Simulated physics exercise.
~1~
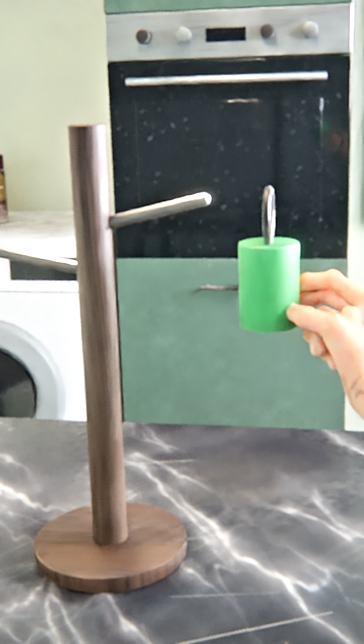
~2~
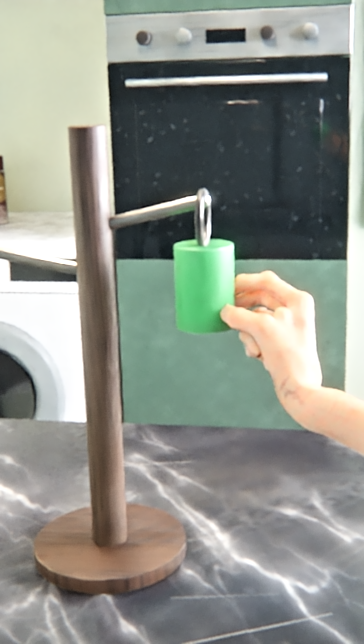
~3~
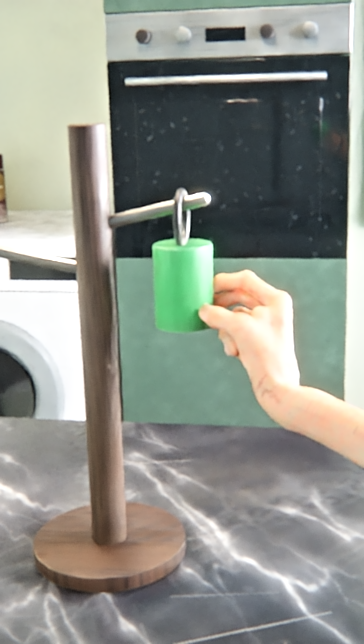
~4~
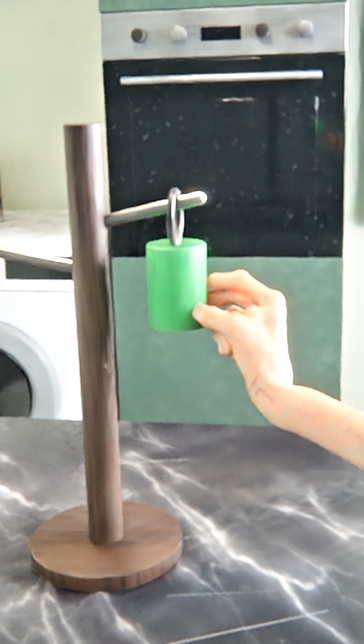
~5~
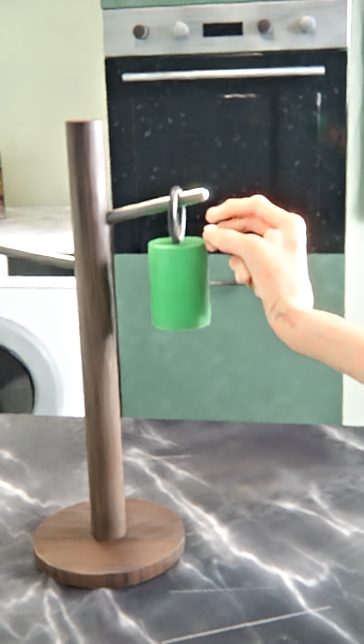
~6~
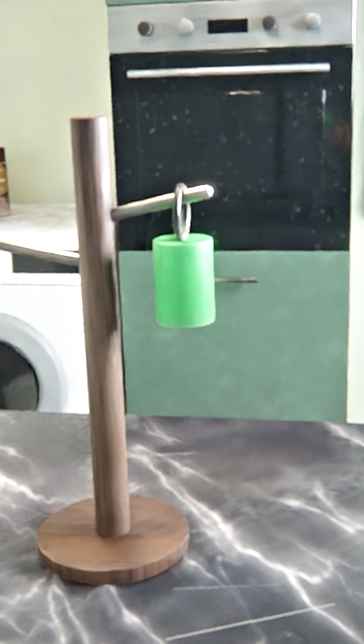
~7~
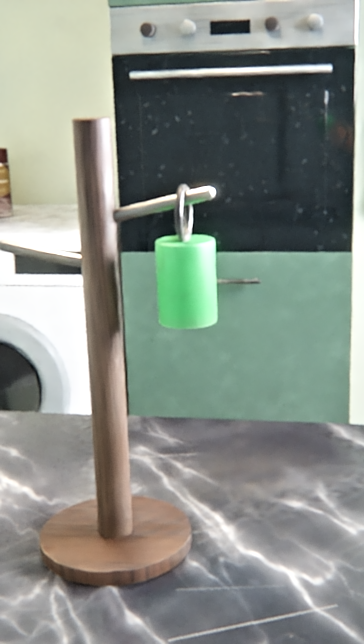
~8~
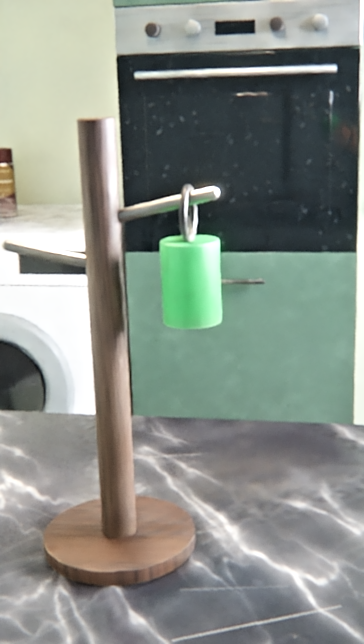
A green lantern with a metal ring on top, held by a hand at the right, starts out clear of a wooden peg stand on a dark marbled counter. The hand carries it left until the ring meets the tip of the stand's upper peg. It then slides the ring a little farther along the peg, toward the post, and holds it there briefly. The fingers let go and the hand draws back, leaving the view. The green lantern stays hooked by its ring, hanging from the peg while the stand remains in place.
